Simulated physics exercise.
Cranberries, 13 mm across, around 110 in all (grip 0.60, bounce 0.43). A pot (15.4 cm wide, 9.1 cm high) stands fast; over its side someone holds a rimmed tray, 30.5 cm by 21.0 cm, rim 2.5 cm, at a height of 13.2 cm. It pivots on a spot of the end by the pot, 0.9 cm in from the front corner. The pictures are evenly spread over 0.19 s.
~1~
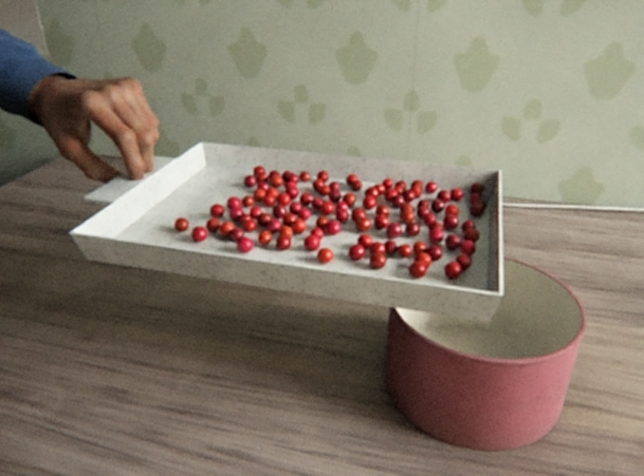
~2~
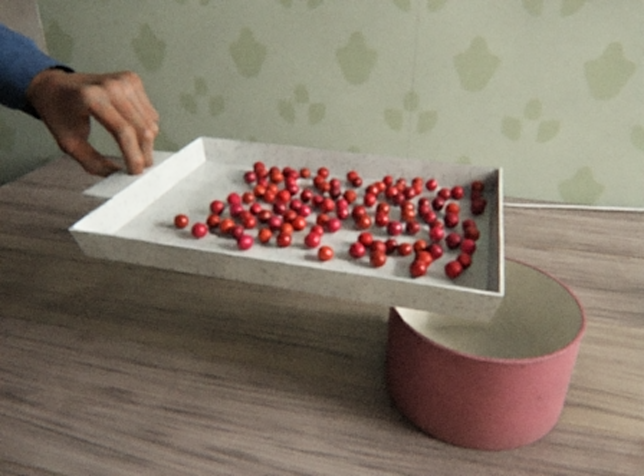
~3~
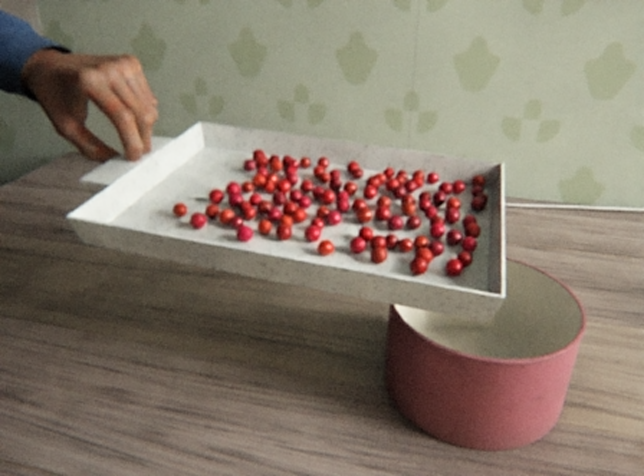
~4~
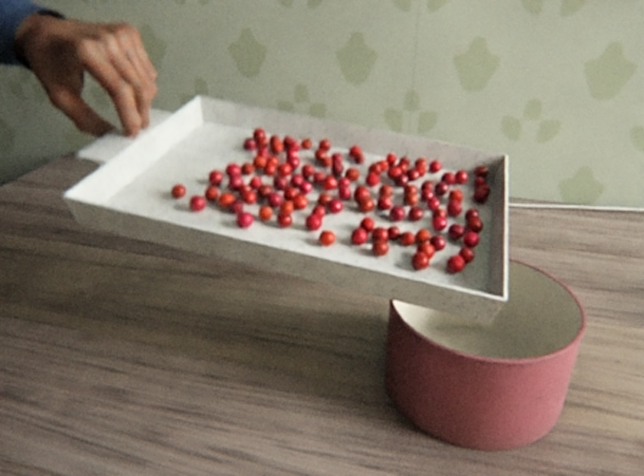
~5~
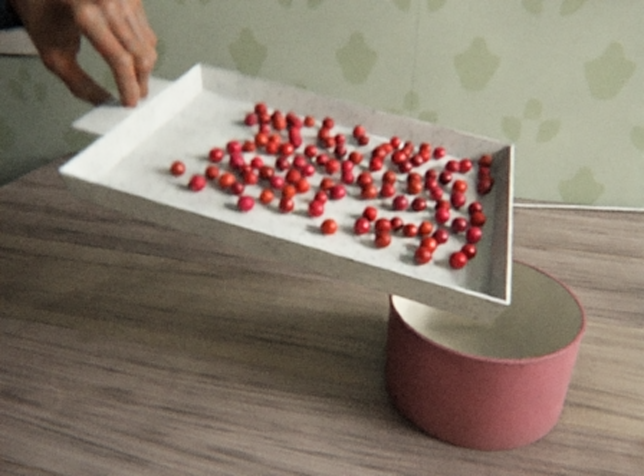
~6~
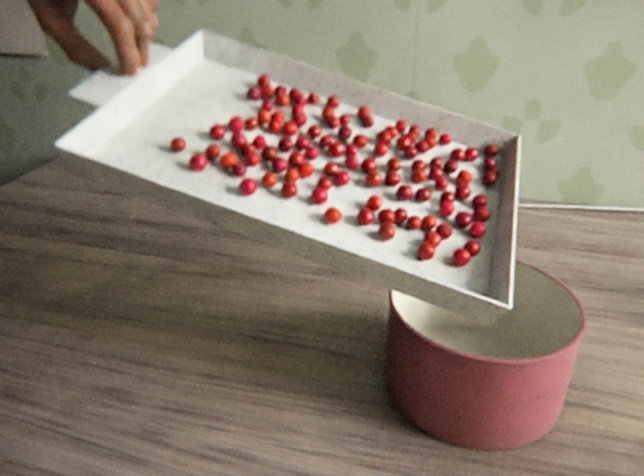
A hand raises the left end of a white tray of red berries beside a pink pot.
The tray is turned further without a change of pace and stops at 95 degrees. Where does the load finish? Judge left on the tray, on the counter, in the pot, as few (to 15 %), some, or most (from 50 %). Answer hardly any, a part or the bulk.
Tray: Hardly any, counter: The bulk, pot: Hardly any.
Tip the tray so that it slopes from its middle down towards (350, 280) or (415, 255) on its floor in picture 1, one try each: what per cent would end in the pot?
About 0 and 15 per cent.
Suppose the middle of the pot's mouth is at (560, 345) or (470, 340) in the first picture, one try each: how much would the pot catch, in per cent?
About 60 and 35 per cent.
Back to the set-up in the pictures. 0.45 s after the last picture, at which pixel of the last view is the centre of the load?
Near (529, 264).
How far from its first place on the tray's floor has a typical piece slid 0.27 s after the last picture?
About 7 cm.
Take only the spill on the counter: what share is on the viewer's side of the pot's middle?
Some 100 per cent.
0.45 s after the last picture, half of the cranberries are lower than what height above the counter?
Some 18 cm.
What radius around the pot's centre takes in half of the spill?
Roughly 18 cm.
Then, 0.27 s after the last picture, tilt 57 degrees; the tray holds 100 %, the pot 0 %.
Then, 0.45 s after the last picture, tilt 83 degrees; the tray holds 90 %, the pot 0 %.
Then, 0.75 s after the last picture, tilt 95 degrees; the tray holds 10 %, the pot 0 %.
In the end, tray 0 %, counter 100 %, pot 0 %.
